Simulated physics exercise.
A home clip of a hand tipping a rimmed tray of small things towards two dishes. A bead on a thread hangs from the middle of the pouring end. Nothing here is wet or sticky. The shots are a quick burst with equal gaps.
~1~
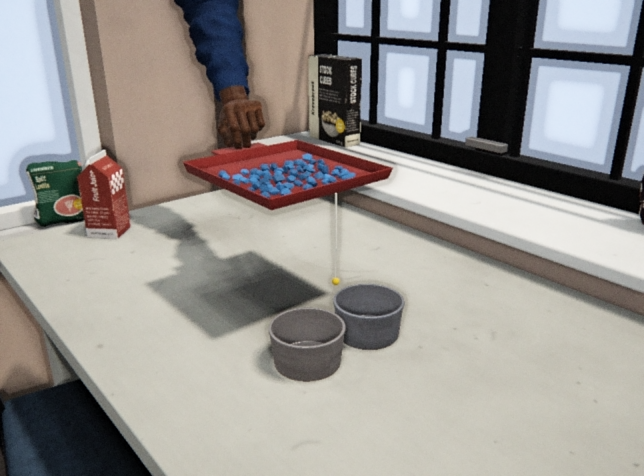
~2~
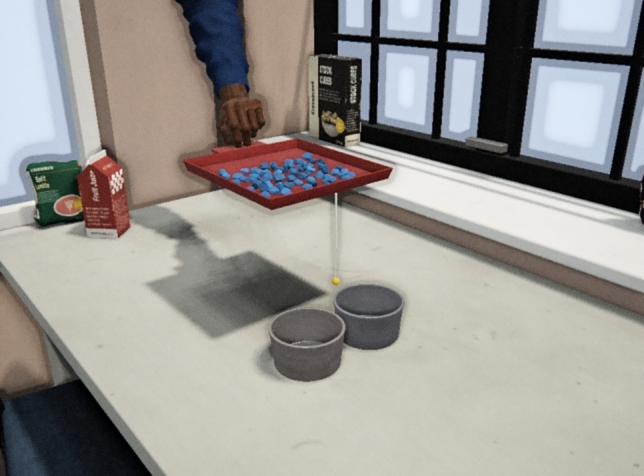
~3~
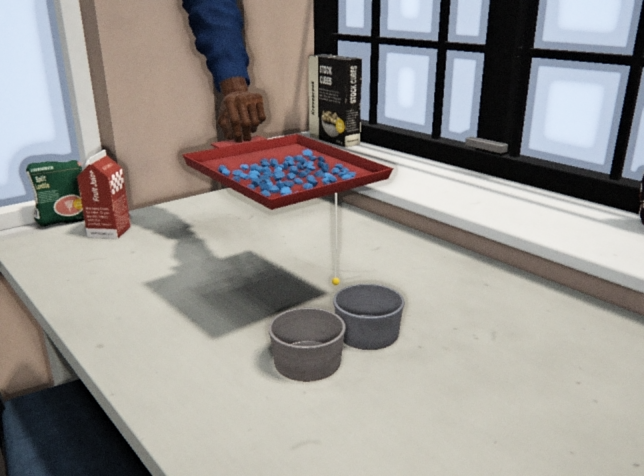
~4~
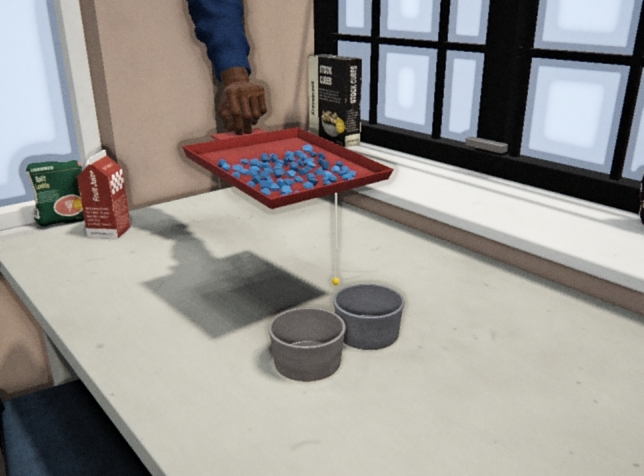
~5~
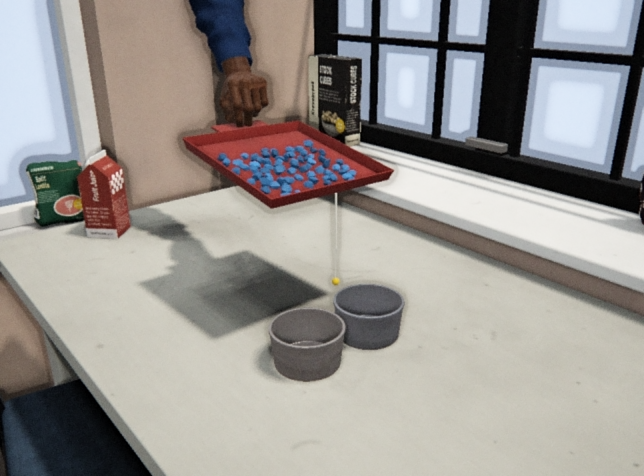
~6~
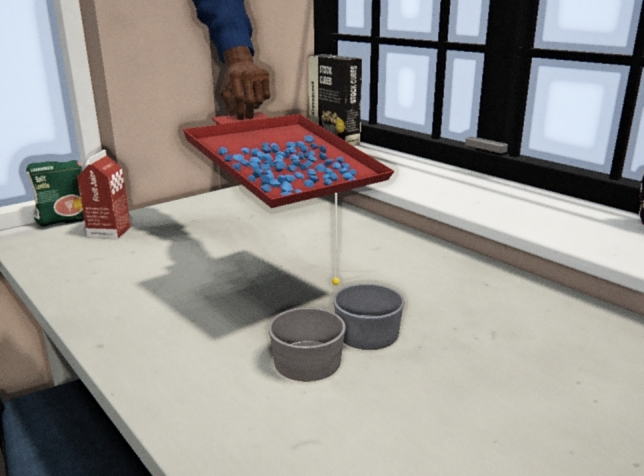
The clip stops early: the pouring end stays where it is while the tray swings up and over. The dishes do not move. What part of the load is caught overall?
Caught overall: More than half.
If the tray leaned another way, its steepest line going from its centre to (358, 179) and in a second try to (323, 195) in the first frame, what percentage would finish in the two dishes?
Near 10 % and 90 %.
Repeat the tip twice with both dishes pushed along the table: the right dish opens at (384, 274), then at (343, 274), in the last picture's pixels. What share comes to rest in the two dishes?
In turn 30 and 0 in a hundred.
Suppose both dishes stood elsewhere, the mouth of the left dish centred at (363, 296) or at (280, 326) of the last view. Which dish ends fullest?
One: The left one. Two: The dish on the right.
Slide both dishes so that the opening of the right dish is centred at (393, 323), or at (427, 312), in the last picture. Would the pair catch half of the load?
At the first place less than half, at the second under half.
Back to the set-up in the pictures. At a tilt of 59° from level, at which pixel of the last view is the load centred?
Roughly at (328, 174).
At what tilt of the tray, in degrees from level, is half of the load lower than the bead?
Roughly 105°.
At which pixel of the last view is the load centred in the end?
Roughly at (370, 331).
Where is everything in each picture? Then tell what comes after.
The first picture shows corners of the pouring end at (271, 198) and (389, 168), level; middle of the load at (293, 174), aquarium stones; left dish at (331, 357); right dish at (393, 327); bead on its thread at (336, 282).
The second picture shows corners of the pouring end at (271, 198) and (389, 168), level; middle of the load at (293, 173).
The third picture shows corners of the pouring end at (271, 197) and (389, 168), tipped barely, lowest at the right corner; middle of the load at (294, 171).
The fourth picture shows corners of the pouring end at (272, 197) and (389, 169), tipped a little, lowest at the right corner; middle of the load at (294, 168).
The fifth picture shows corners of the pouring end at (272, 197) and (390, 169), tipped a little, lowest at the right corner; middle of the load at (294, 165).
The sixth picture shows corners of the pouring end at (273, 197) and (390, 170), tipped a little, lowest at the right corner; middle of the load at (295, 163); left dish at (331, 357); right dish at (393, 327).
Soon, tray tipped steeply; all on the tray.
A while on, tray tipped right over; about half on the tray; a small part in the left dish; about a quarter in the right dish; about a third in the air.
Towards the end, tray tipped past a quarter turn; about a quarter in the left dish; about half in the right dish; about a quarter outside both.
Finally, tray tipped past a quarter turn; about a quarter in the left dish; about half in the right dish; about a quarter outside both.
